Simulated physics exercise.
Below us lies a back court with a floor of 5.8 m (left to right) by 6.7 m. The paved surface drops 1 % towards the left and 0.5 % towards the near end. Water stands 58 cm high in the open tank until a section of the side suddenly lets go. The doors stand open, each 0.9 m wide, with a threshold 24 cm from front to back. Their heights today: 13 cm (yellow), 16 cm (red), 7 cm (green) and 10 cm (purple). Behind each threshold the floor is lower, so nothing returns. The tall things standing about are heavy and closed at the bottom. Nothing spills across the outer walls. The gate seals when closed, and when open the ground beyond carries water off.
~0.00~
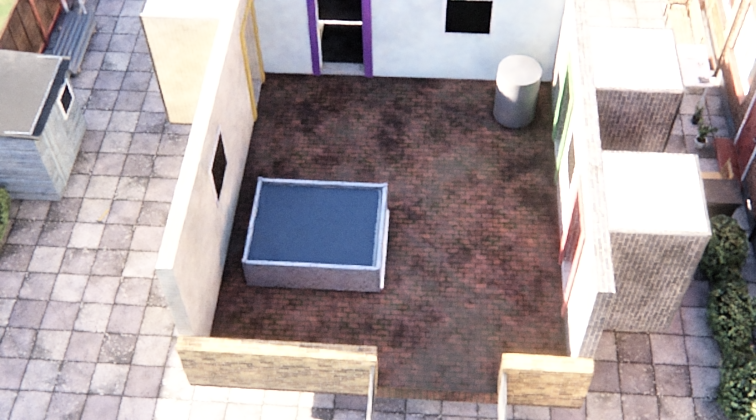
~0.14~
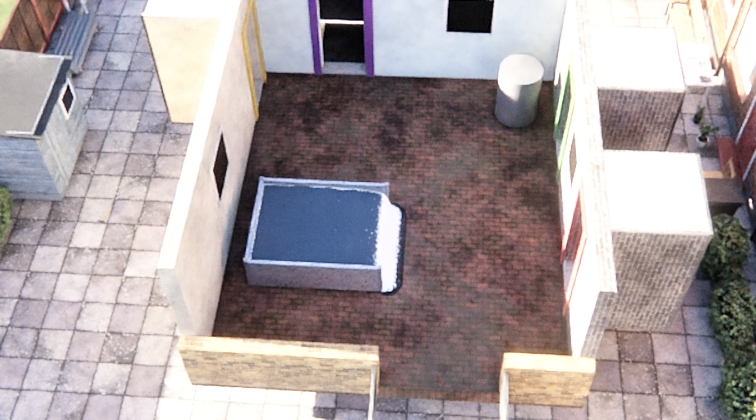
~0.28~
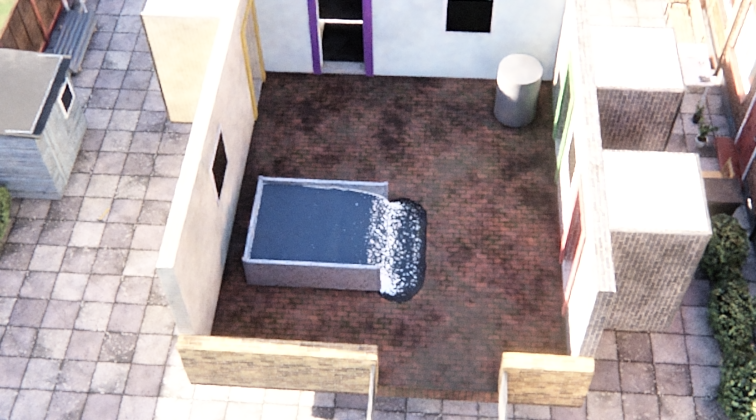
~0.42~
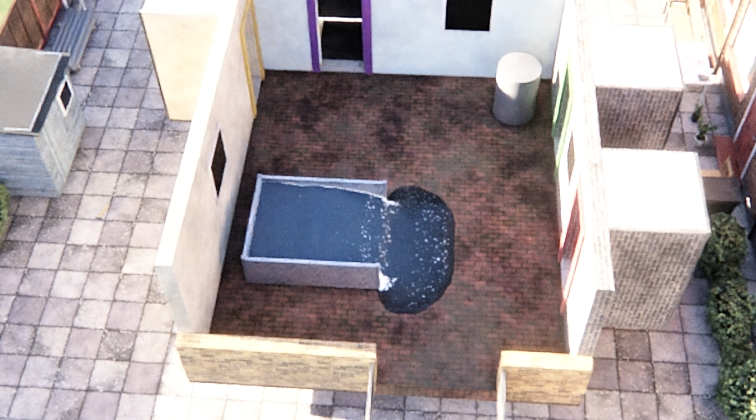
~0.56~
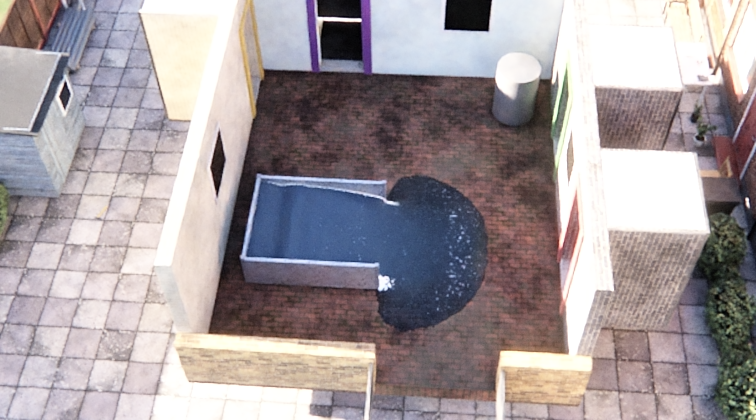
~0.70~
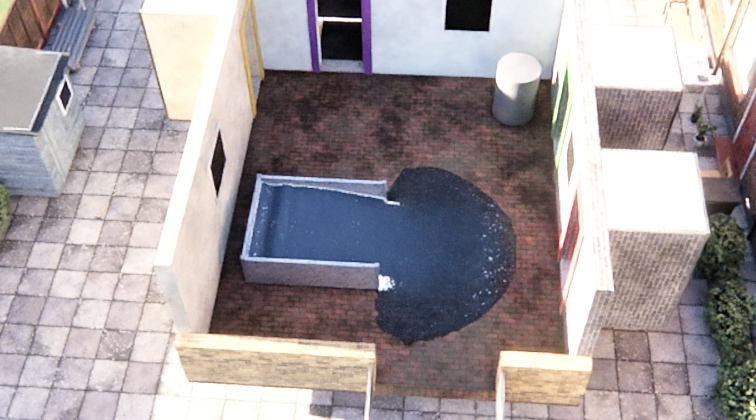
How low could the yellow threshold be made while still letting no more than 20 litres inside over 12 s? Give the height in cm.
Close to 8 cm is just enough.
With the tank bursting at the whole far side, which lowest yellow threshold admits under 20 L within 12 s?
Some 23 cm.
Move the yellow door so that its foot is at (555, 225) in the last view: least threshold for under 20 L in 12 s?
About 20 cm.
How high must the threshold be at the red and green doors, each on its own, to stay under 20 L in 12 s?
Roughly 20 cm at red and 9.0 cm at green.
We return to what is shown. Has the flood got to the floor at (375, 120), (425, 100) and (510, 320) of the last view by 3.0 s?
In that order: Dry, still dry, under water.
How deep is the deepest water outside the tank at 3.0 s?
About 28 cm.
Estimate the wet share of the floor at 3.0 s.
About 40 per cent.
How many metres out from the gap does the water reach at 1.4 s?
Roughly 3.6 m.
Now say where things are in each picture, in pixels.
In the first picture, still water, 58 cm deep, in the open tank at (317, 225); the yellow door at (253, 62) is dry.
In the second picture, the gap is at (382, 240), the front 0.3 m out at (395, 287); the back of the open tank holds 58 cm.
In the third picture, water pours out at (381, 241) and has run 0.7 m, to (419, 279); about 10 cm deep outside, 58 cm at the back.
In the fourth picture, the gap is at (380, 240), the front 1.2 m out at (447, 279); the back of the open tank holds 58 cm.
In the fifth picture, the front is at (481, 266), 1.8 m from the gap at (379, 241); 4.1 m2 of floor is wet, 57 cm left at the back.
In the sixth picture, the front is at (510, 270), 2.3 m from the gap at (379, 241); 5.6 m2 of floor is wet, 52 cm left at the back; 3.6 m in a straight line remain to the yellow door at (252, 59).
After 1.4 s water covers 35 % of the floor, deepest (28 cm) near (559, 276); it has not reached the yellow door.
After 3.0 s water covers 40 % of the floor, deepest (28 cm) near (565, 381); it has not reached the yellow door.
After 12.0 s water covers 95 % of the floor, deepest (12 cm) near (226, 251); 8 cm at the yellow door, 0 litres in over its 13 cm threshold.
At the yellow door as built, the water arrived by 6.2 s and peaked near 12 cm at 6.8 s.
With a threshold of 7 cm, 37 litres would have come in within the 12 s; with 9.5 cm, 7 litres. So under 20 litres takes about 8 cm.
